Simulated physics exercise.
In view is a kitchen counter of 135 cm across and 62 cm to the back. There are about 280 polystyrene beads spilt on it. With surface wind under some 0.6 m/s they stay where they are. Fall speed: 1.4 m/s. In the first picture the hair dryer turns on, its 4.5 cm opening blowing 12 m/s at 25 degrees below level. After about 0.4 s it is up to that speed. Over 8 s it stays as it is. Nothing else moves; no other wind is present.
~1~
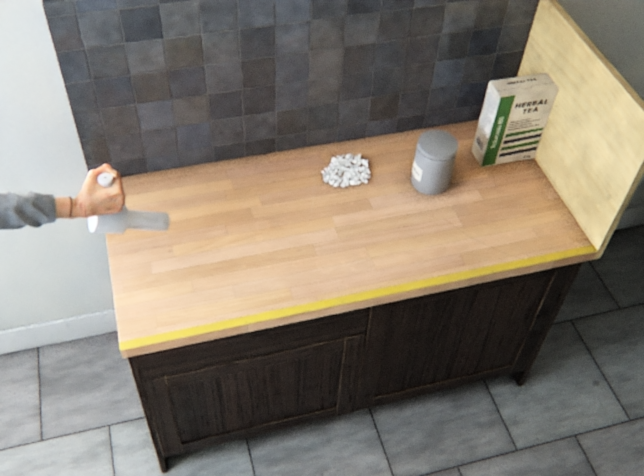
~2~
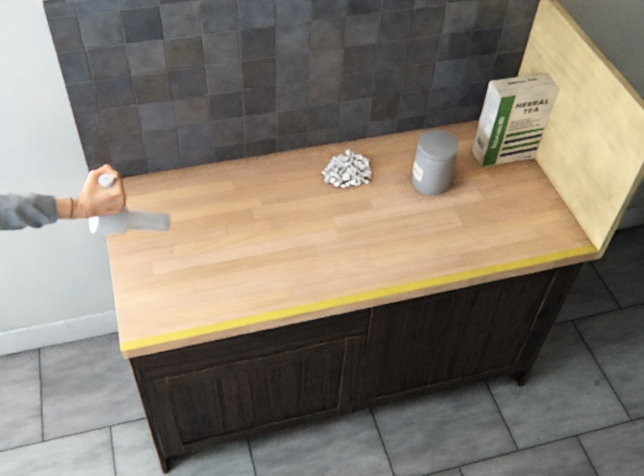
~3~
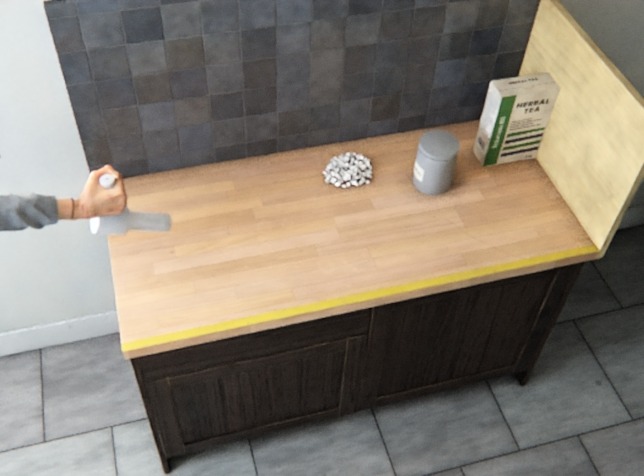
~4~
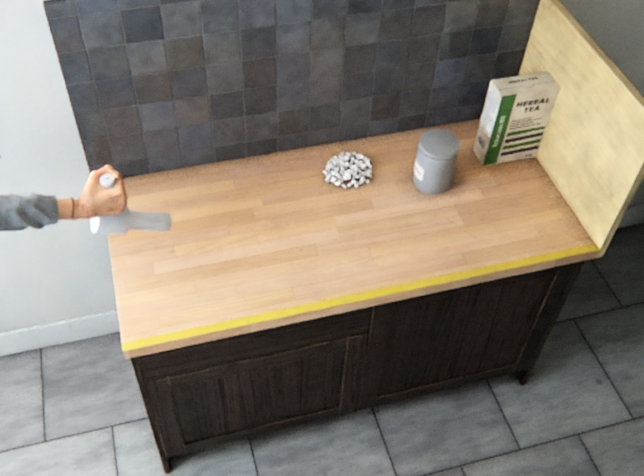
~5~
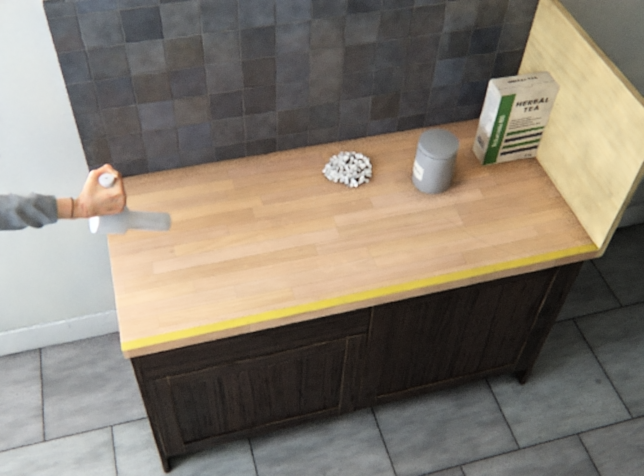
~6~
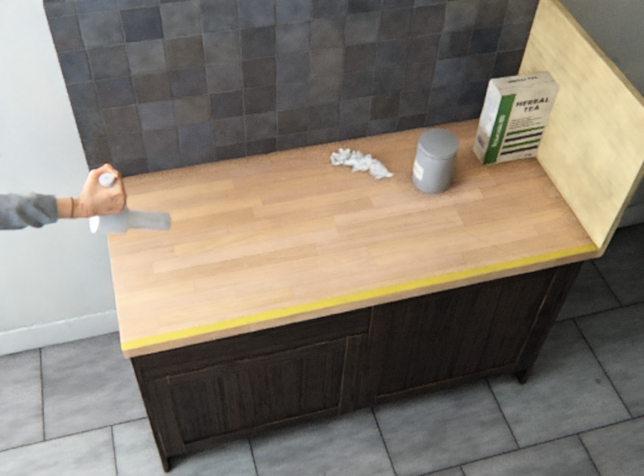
On a kitchen counter, a hand holds a hair dryer and white beads shift right.
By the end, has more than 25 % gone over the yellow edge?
Threshold not crossed.
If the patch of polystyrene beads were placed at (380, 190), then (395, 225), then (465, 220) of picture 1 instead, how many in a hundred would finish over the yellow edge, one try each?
About 30, 90 and 90 in a hundred, in that order.
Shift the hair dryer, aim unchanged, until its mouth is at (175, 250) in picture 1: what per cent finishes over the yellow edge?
That gives roughly 0 % in the end.
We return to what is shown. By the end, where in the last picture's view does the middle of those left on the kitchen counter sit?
Around (469, 167).
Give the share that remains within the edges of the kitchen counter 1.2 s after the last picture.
About 100 per cent remain.
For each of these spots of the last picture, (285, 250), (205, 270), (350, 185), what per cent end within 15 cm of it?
First spot near 0 %, second near 0 %, third near 0 %.
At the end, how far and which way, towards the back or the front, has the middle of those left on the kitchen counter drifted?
Toward the near side, roughly 10 cm.
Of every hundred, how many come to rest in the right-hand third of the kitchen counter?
I'd estimate around 100 per cent.
Then, 1.2 s after the last picture, 89 % are on the move or not yet settled, 0 % are over the yellow edge; the middle of those still in play is near (524, 138).
Then, 2.2 s after the last picture, 87 % are on the move or not yet settled, 0 % are over the yellow edge; the middle of those still in play is near (511, 142).
Then, 4.0 s after the last picture, 78 % are on the move or not yet settled, 0 % are over the yellow edge; the middle of those still in play is near (473, 164).
Then, 7.6 s after the last picture, at the end, 4 % are over the yellow edge; the middle of those still in play is near (469, 167).
